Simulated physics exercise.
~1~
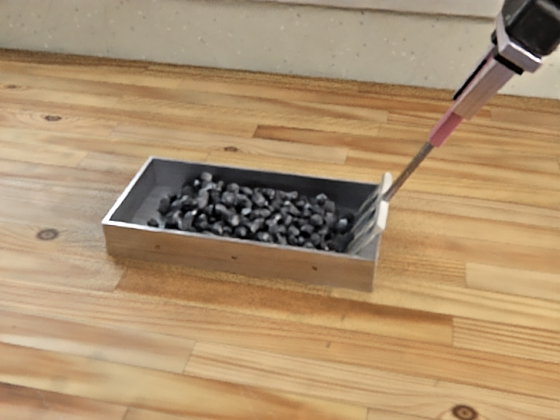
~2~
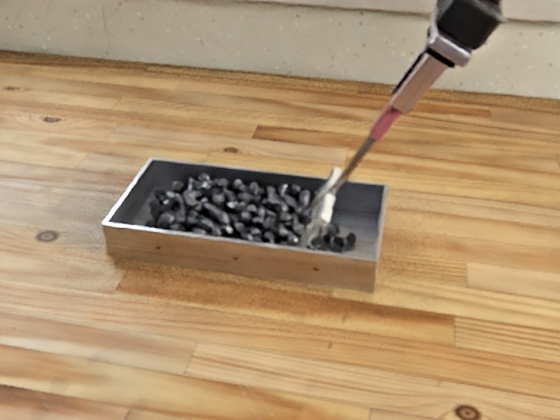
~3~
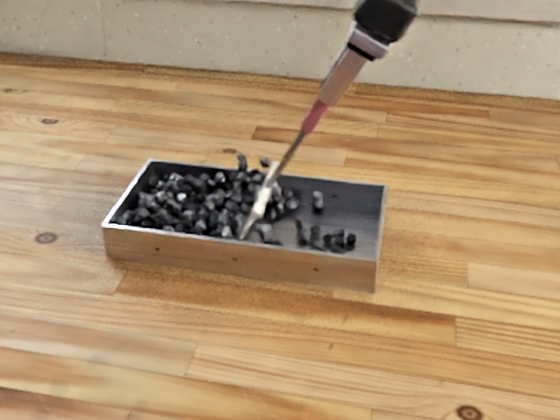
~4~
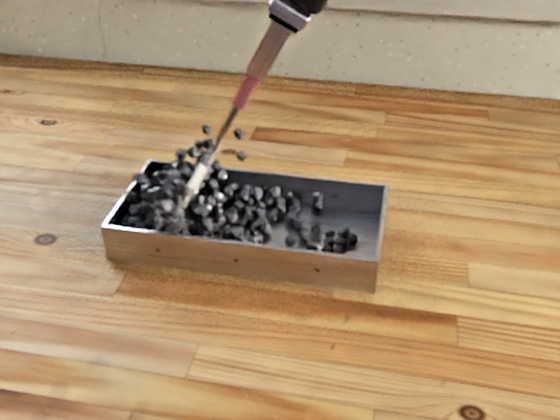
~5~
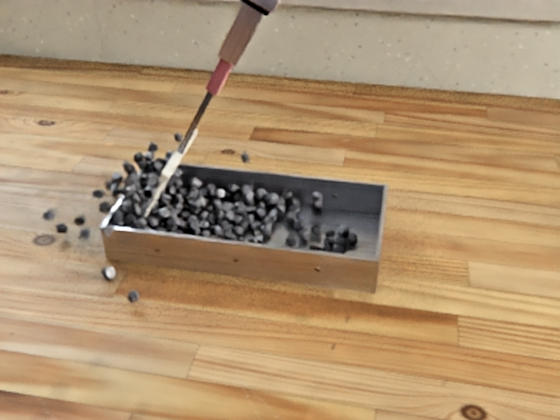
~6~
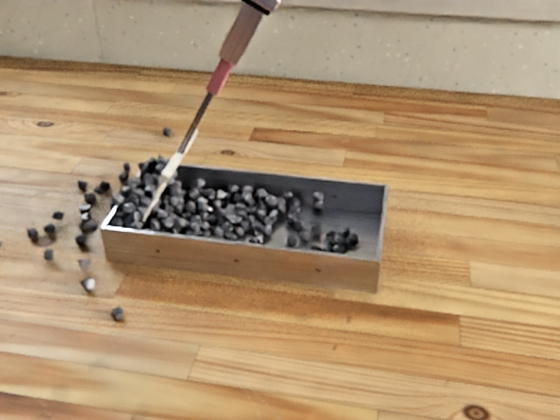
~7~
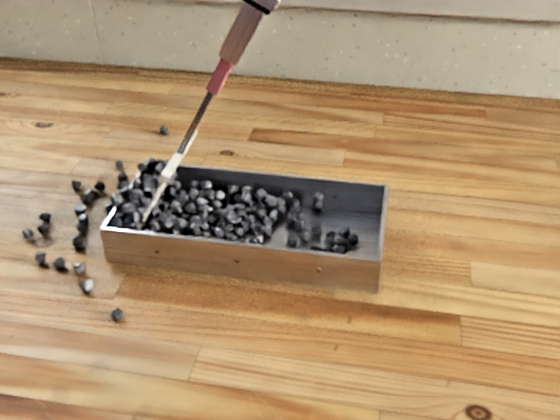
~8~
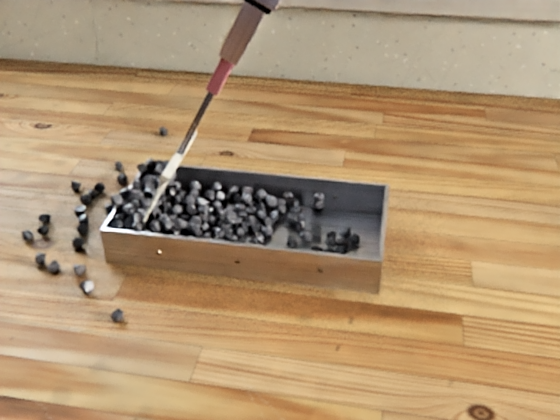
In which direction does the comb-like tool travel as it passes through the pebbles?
The comb-like tool moves to the left, from the right end of the trough toward the left end.
